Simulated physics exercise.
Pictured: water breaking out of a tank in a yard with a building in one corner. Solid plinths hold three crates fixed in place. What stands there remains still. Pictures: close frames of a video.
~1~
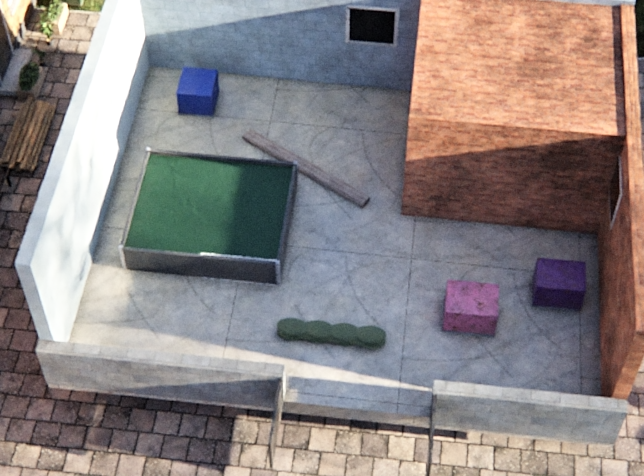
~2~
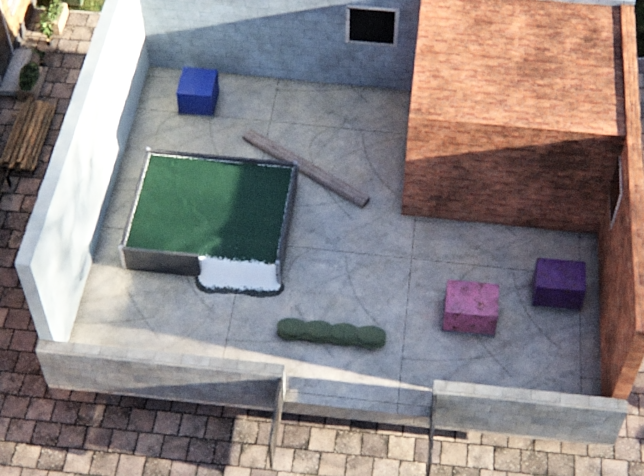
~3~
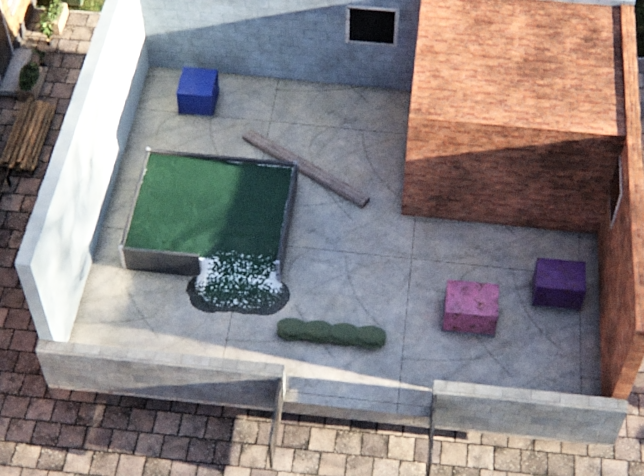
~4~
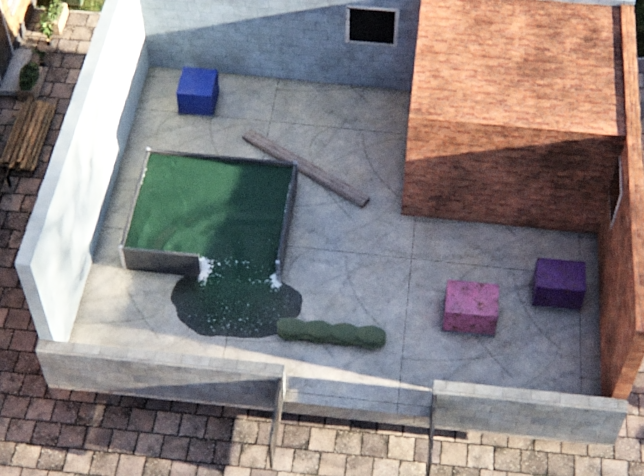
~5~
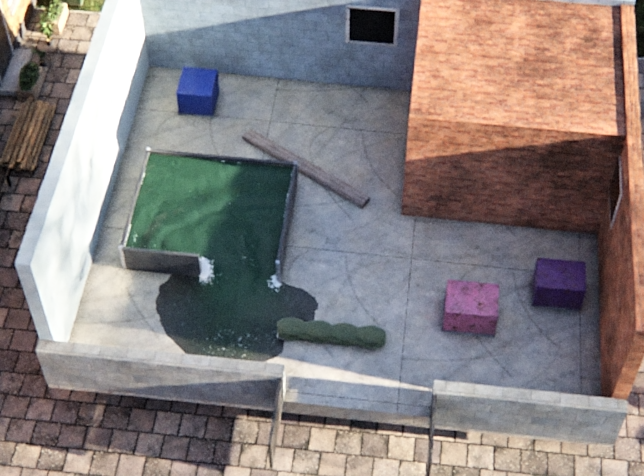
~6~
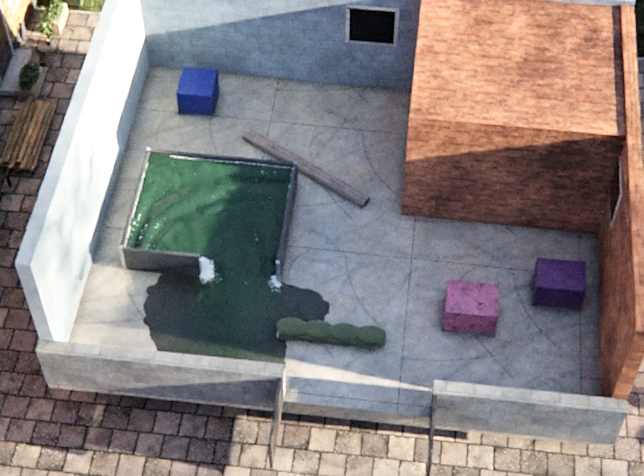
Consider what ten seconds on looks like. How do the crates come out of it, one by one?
One by one: The purple crate comes out wet; the pink crate comes out wet; the blue crate comes out wet.
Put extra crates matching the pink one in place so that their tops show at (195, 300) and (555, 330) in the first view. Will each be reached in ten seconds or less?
In the listed order, the first crate gets reached while the second gets reached.
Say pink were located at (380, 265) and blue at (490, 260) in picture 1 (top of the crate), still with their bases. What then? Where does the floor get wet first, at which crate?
The pink crate, I think.
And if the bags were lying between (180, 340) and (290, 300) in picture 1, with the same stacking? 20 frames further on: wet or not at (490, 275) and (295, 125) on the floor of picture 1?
Taking the two points in turn, the first is swamped and the second is untouched by the flood.
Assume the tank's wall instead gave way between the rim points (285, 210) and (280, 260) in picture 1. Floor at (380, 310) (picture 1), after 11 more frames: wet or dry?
Swamped.
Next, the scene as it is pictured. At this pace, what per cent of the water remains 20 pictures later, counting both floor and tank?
Roughly 96 per cent.
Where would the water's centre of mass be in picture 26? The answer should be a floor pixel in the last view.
The water's middle lies around (229, 277).
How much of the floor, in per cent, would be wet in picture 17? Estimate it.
Near 25 in a hundred.
A moment on, water covers 15 % of the floor; the purple crate not reached, the pink crate not reached, the blue crate not reached.
Next, water covers 25 % of the floor; the purple crate not reached, the pink crate water round its plinth, the blue crate not reached.
Then, water covers 40 % of the floor; the purple crate not reached, the pink crate water round its plinth, the blue crate not reached.
Later, water covers 60 % of the floor; the purple crate water round its plinth, the pink crate water round its plinth, the blue crate water round its plinth.
In the end, water covers 80 % of the floor; the purple crate was topped, the pink crate was topped, the blue crate was topped.
